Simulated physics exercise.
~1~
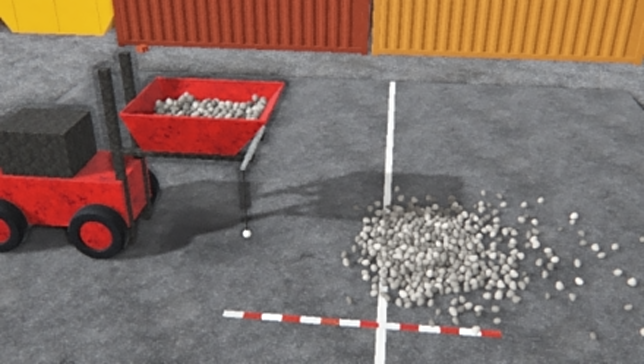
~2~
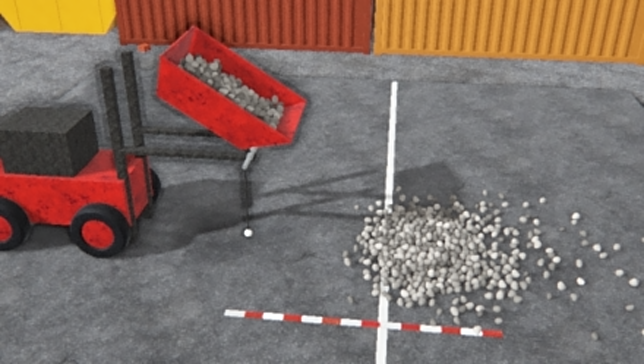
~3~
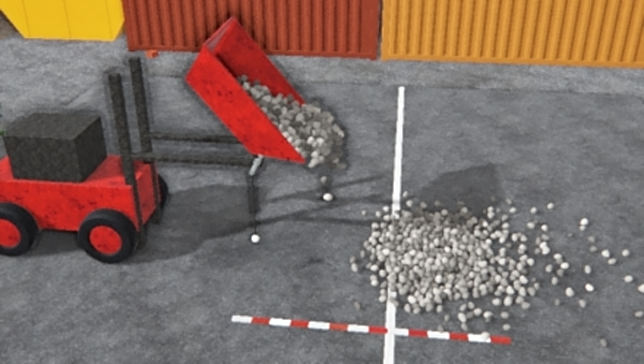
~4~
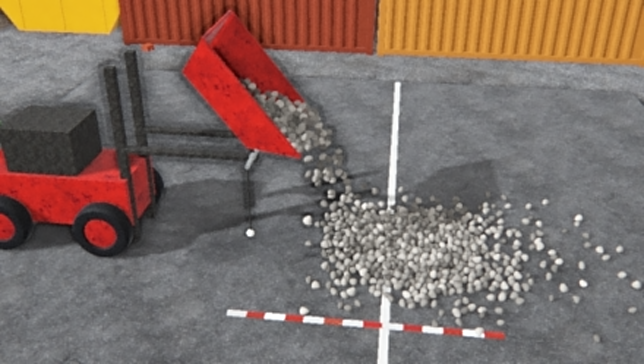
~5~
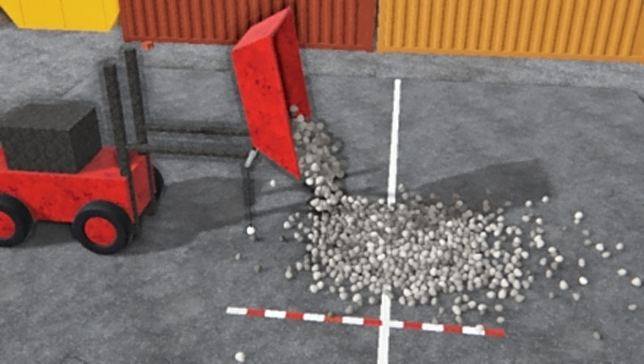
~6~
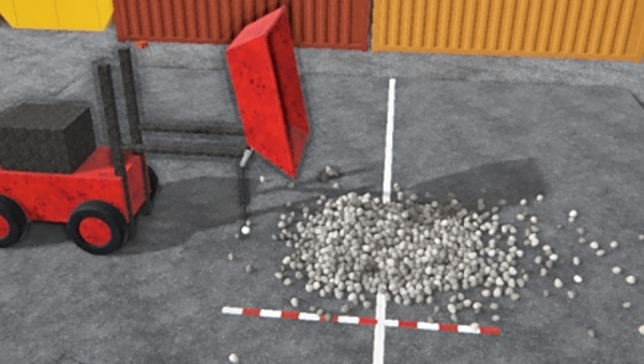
At the start, a red forklift on the left holds a level red skip full of pale stones, while a loose heap of similar stones lies across a white line on the grey ground. The skip tips forward to the right, its load still inside. It leans steeper, and stones begin spilling over its lower edge, then pour down onto the left side of the heap. After holding at a steep slant, the skip swings almost upright and sheds most of what remains. At the end it looks nearly empty, and the broader heap spreads on both sides of the line.
